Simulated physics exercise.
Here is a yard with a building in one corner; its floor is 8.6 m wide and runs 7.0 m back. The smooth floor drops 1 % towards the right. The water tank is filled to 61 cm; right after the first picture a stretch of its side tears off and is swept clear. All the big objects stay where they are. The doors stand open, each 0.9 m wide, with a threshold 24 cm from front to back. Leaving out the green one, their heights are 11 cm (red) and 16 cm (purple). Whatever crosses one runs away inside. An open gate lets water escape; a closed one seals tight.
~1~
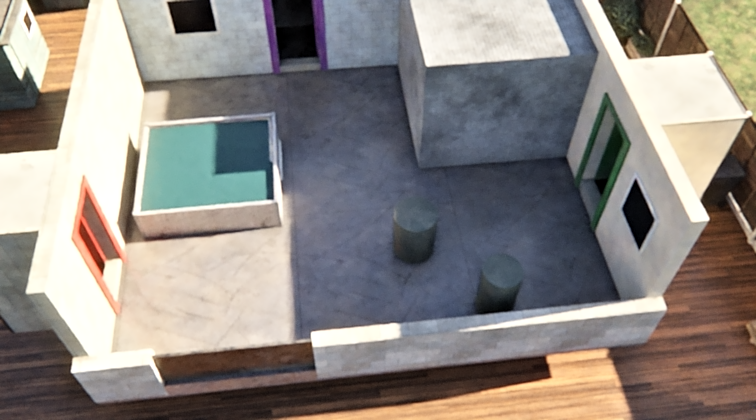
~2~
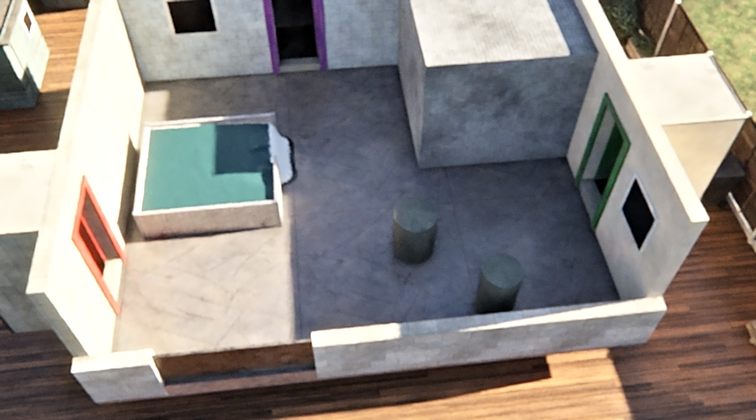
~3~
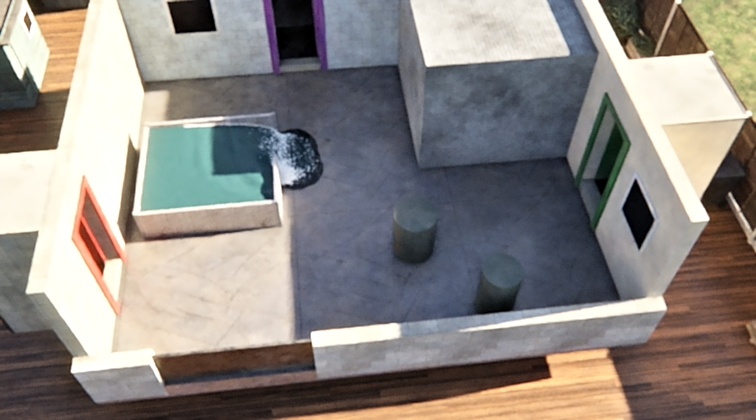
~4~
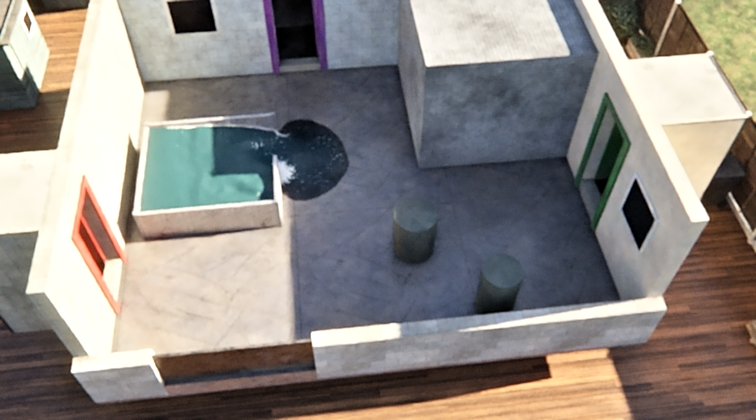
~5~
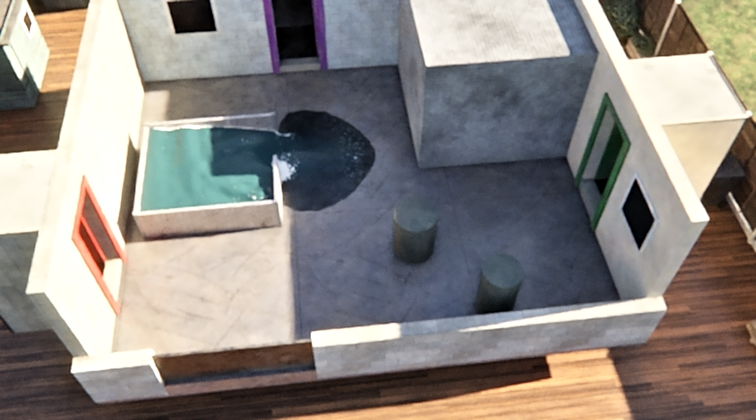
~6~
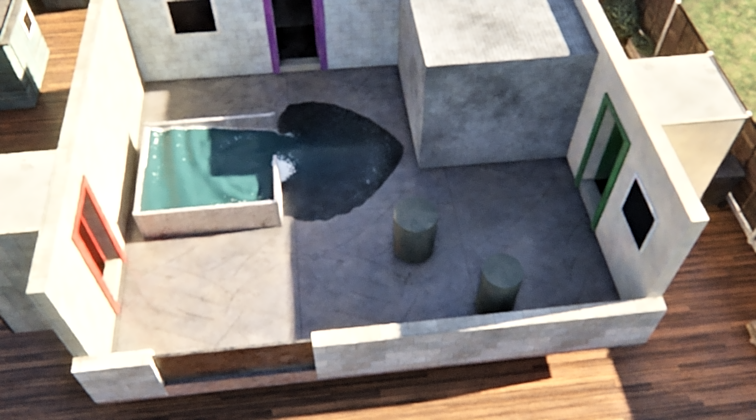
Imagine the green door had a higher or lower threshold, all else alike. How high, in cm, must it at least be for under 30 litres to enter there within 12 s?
At least 6.5 cm or so.
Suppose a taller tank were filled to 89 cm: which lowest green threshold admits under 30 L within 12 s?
Some 10.0 cm.
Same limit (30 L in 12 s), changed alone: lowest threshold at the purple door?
Roughly 6.5 cm at purple.
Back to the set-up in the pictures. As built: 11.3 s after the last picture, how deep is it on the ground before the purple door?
Some 9.5 cm.
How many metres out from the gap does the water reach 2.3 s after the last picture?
About 6.6 m.
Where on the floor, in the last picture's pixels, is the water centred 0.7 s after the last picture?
Near (250, 175).
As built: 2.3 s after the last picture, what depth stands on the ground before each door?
Depths in cm: Red 0, green 4, purple 9.
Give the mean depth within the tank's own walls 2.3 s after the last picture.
Some 32 cm.
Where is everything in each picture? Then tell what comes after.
The first picture shows still water, 61 cm deep, in the water tank at (209, 164); the green door at (598, 172) is dry.
In the second picture, water pours out at (275, 151) and has run 0.3 m, to (292, 179); about 8 cm deep outside, 61 cm at the back.
In the third picture, the front is at (319, 169), 0.8 m from the gap at (275, 153); 1.0 m2 of floor is wet, 61 cm left at the back.
In the fourth picture, water pours out at (276, 153) and has run 1.3 m, to (343, 168); about 7 cm deep outside, 61 cm at the back.
In the fifth picture, the gap is at (276, 153), the front 1.9 m out at (371, 154); the back of the water tank holds 61 cm.
In the sixth picture, the gap is at (276, 153), the front 2.4 m out at (398, 152); the back of the water tank holds 59 cm; the green door at (598, 172), 6.1 m from the gap, is still 3.8 m from the nearest water.
Then, 0.7 s after the last picture water covers 20 % of the floor, deepest (40 cm) near (281, 154); it has not reached the green door.
Then, 2.3 s after the last picture water covers 40 % of the floor, deepest (33 cm) near (395, 91); 4 cm at the green door, 0 litres in over its 27 cm threshold.
Then, 11.3 s after the last picture water covers 95 % of the floor, deepest (12 cm) near (404, 138); 9 cm at the green door, 0 litres in over its 27 cm threshold.
At the green door as built, the water peaked near 10 cm, 9.3 s after the last picture.
With a threshold of 5 cm, 59 litres would have come in within the 12 s; with 8 cm, 8 litres. So under 30 litres takes about 6.5 cm.
